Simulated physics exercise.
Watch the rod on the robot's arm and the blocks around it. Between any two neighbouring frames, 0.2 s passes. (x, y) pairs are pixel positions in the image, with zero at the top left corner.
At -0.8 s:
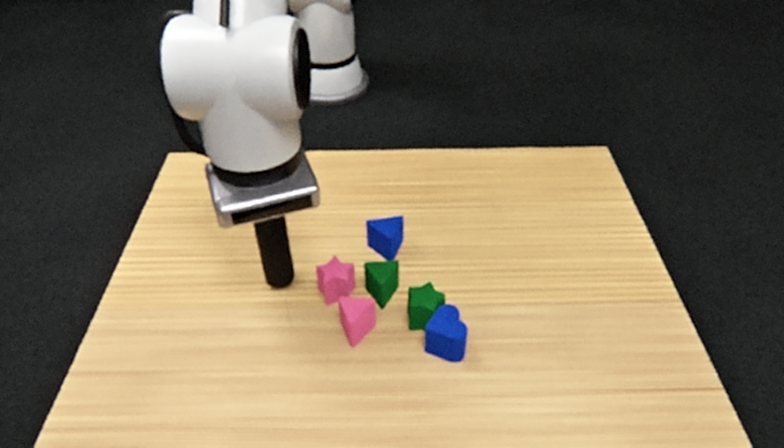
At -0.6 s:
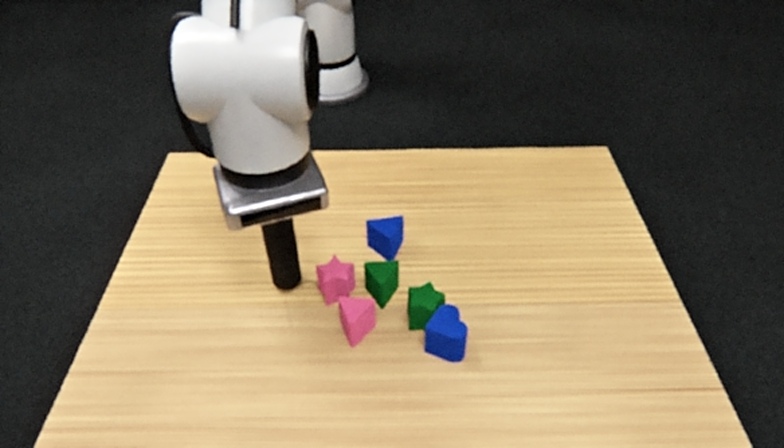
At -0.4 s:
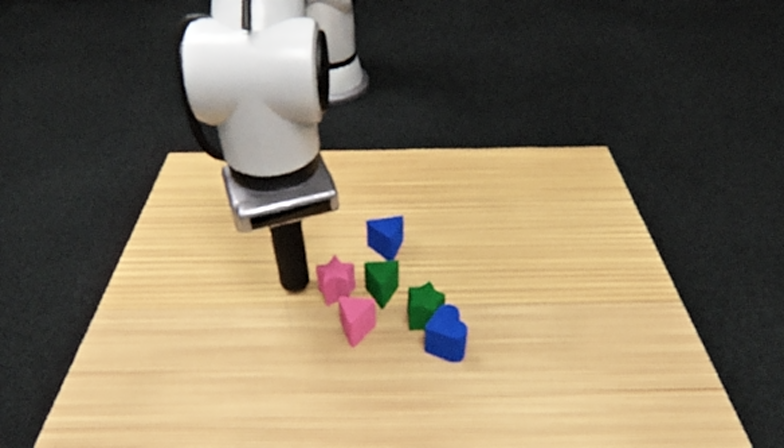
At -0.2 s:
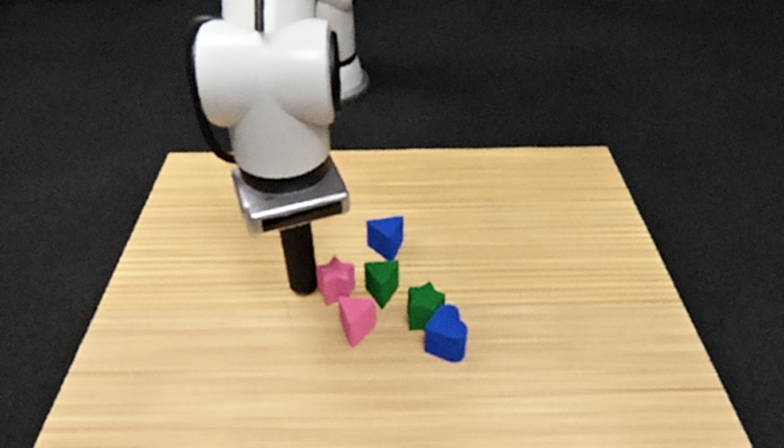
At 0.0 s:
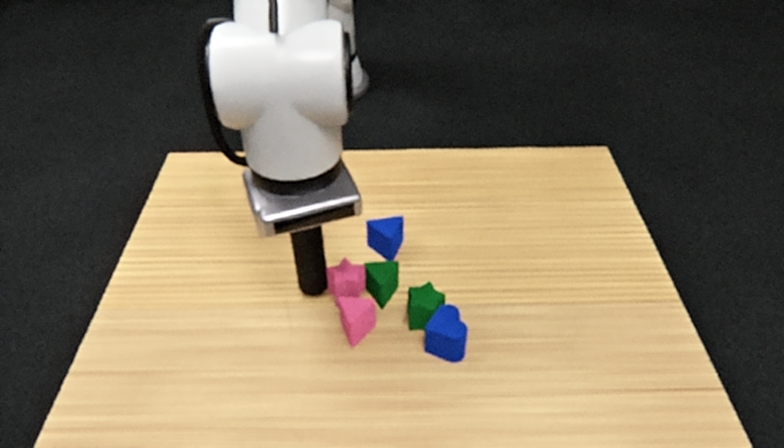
In the video, a white robot arm moves its black rod slowly rightward over a wooden board toward a cluster of pink, green and blue blocks, then nudges the pink star slightly right while the other blocks stay still.
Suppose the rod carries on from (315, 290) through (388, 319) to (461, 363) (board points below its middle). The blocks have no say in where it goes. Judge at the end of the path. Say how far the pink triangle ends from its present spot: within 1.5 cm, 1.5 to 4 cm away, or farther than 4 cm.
Within 1.5 cm.
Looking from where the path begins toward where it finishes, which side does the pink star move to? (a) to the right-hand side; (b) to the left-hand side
It's b.
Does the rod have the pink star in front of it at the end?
My answer is no.
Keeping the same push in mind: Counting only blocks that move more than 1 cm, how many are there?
The push moves three or more blocks more than 1 cm.
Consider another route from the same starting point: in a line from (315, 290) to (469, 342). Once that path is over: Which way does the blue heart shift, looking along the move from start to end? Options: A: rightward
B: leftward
The one that fits is A, rightward.
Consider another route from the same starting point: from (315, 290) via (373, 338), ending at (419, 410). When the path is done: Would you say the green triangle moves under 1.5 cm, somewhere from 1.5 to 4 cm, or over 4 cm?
I'd go with 1.5 to 4 cm for this block.
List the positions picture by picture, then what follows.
The first picture shows rod's lower end (280, 277); pink star (335, 269); pink triangle (355, 306); green star (425, 295); blue heart (448, 322).
The second picture shows rod (287, 279); blocks still.
The third picture shows rod (295, 281); blocks still.
The fourth picture shows rod (304, 283); blocks still.
The fifth picture shows rod (314, 285); pink star (345, 270); pink triangle (355, 306); green star (425, 295); blue heart (448, 322).
The first path, step by step. One third of the way, rod (363, 304); pink star (391, 280), turned 60° anticlockwise.
Two thirds of the way, rod (414, 327); pink star (421, 283), turned 115° anticlockwise; pink triangle (356, 308), turned 15° clockwise; green star (449, 294), turned 55° clockwise; blue heart (451, 323).
At the end, rod (462, 358); pink star (421, 283), turned 115° anticlockwise; pink triangle (356, 308), turned 15° clockwise; green star (451, 294), turned 45° clockwise; blue heart (500, 342), turned 35° anticlockwise.
